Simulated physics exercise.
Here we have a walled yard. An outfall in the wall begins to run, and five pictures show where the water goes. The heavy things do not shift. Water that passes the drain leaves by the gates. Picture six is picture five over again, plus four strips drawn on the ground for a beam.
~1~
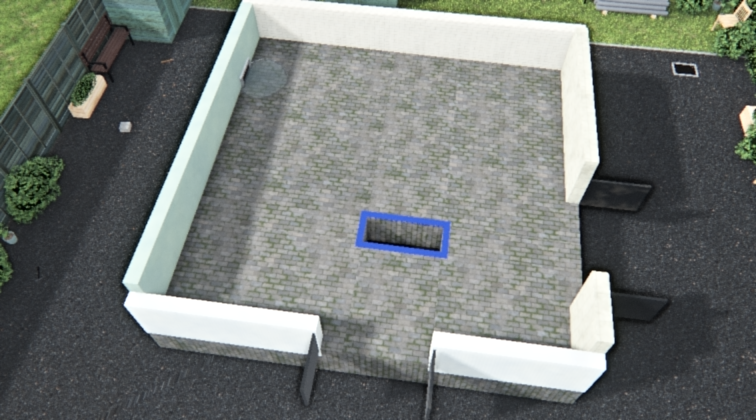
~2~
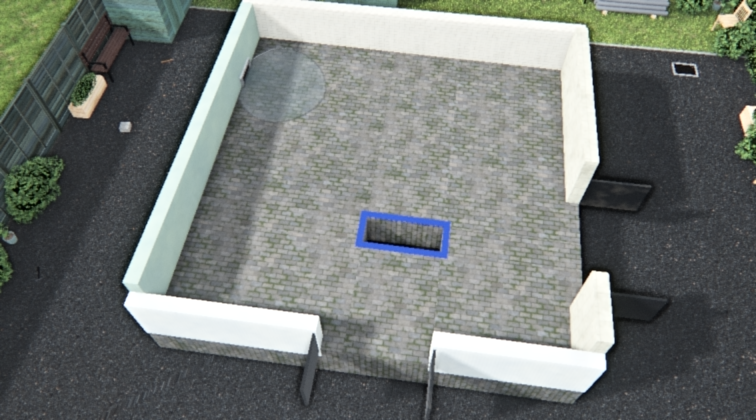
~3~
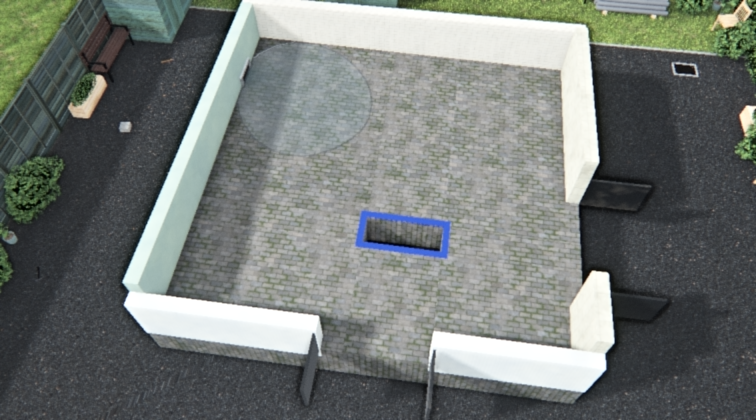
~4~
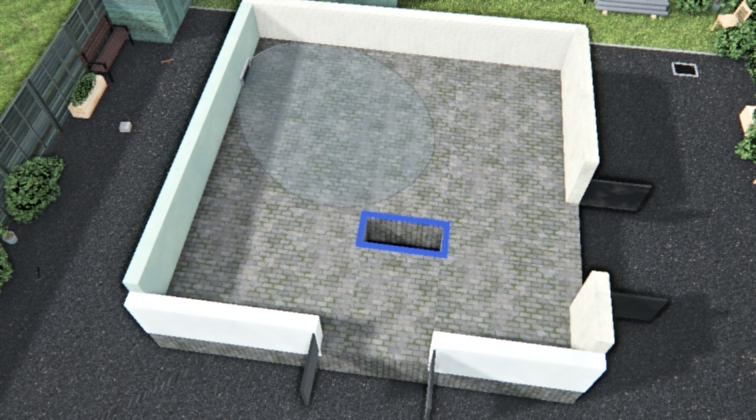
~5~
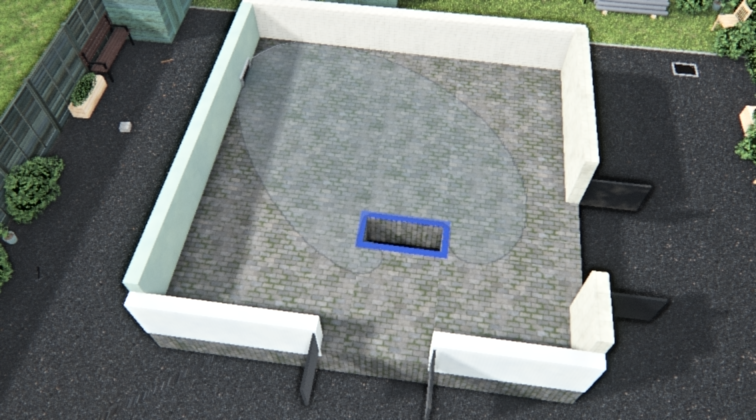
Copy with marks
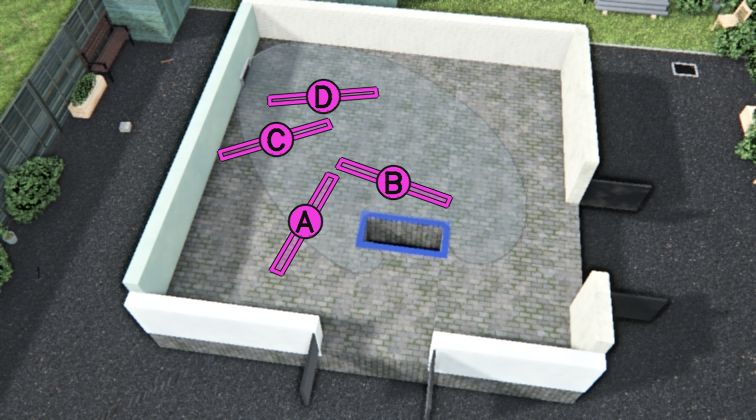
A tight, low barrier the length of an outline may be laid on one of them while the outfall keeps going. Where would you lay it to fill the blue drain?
Best: A.
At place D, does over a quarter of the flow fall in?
No.
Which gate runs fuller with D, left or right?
More leaves on the right.
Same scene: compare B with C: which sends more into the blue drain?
B.
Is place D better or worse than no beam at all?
Place D is worse.
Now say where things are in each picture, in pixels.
The first frame shows outfall at (245, 73); blue drain at (403, 234); open gate at (568, 252); open gate at (376, 344); 2 % of the ground under water, visible out to (282, 76); blue drain still dry.
In the second frame, 6 % of the ground under water, visible out to (318, 97); blue drain still dry.
In the third frame, 14 % of the ground under water, visible out to (352, 133); blue drain still dry.
In the fourth frame, 27 % of the ground under water, visible out to (425, 161); blue drain still dry.
In the fifth frame, 43 % of the ground under water, visible out to (507, 244); blue drain taking water.
In magenta, A from (276, 271) to (332, 175); B from (339, 163) to (448, 201); C from (220, 155) to (329, 123); D from (269, 100) to (376, 92).
With A, about 29 % of the stream goes into the blue drain, about 69 % out by the gates.
With B, about 15 % of the stream goes into the blue drain, about 83 % out by the gates.
With C, about 12 % of the stream goes into the blue drain, about 85 % out by the gates.
With D, about 12 % of the stream goes into the blue drain, about 84 % out by the gates.
